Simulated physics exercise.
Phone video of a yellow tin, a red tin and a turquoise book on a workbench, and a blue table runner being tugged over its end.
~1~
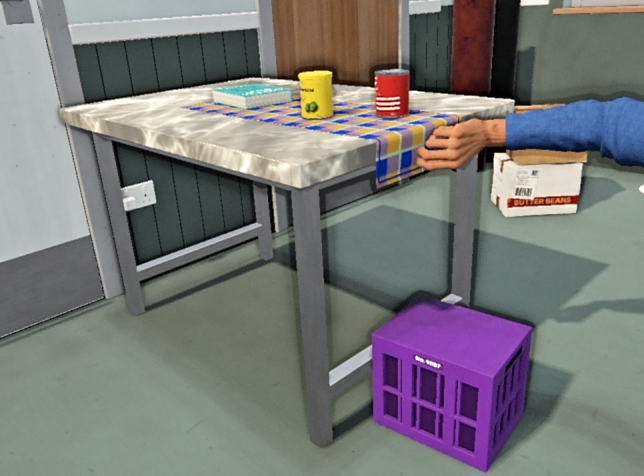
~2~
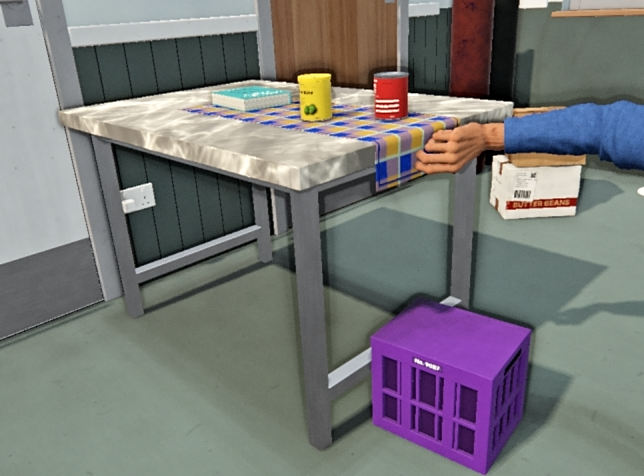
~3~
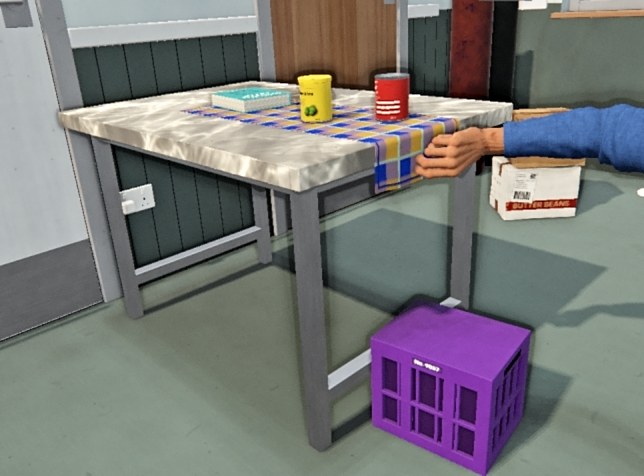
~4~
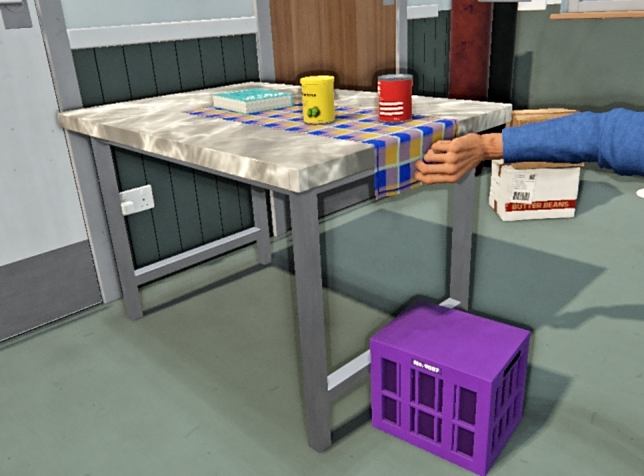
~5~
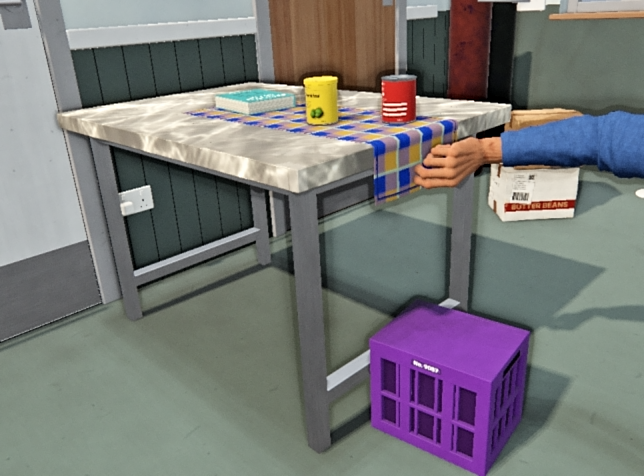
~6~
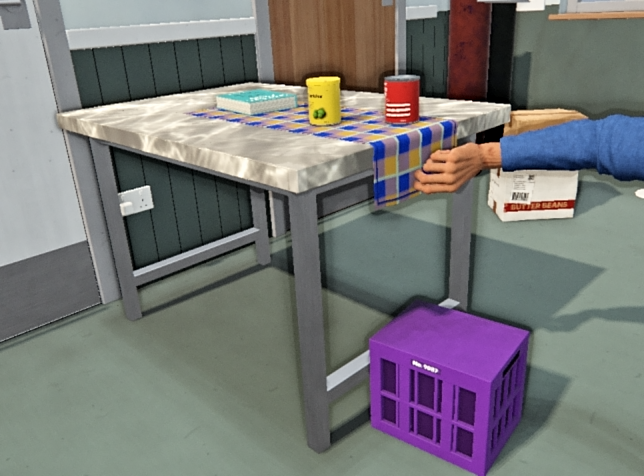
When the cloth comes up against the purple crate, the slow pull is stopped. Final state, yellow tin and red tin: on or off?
Yellow tin - off; red tin - off.
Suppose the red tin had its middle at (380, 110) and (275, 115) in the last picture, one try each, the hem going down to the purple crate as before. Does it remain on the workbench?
Okay, at the first spot it ends up off the top, while at the second it never leaves the top.
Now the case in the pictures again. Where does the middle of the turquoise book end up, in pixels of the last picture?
(339, 112), about.
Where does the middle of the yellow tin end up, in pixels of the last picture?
It settles near (456, 308).
Then, 1.02 s after the last picture, hem going down; yellow tin carried along near (375, 107); red tin down below near (494, 293).
Then, 1.92 s after the last picture, hem going down; yellow tin down below near (456, 308); red tin down below near (494, 293).
At rest, hem on the crate; yellow tin down below near (456, 308); red tin down below near (494, 293). The yellow tin is carried off the end and the red tin falls off.
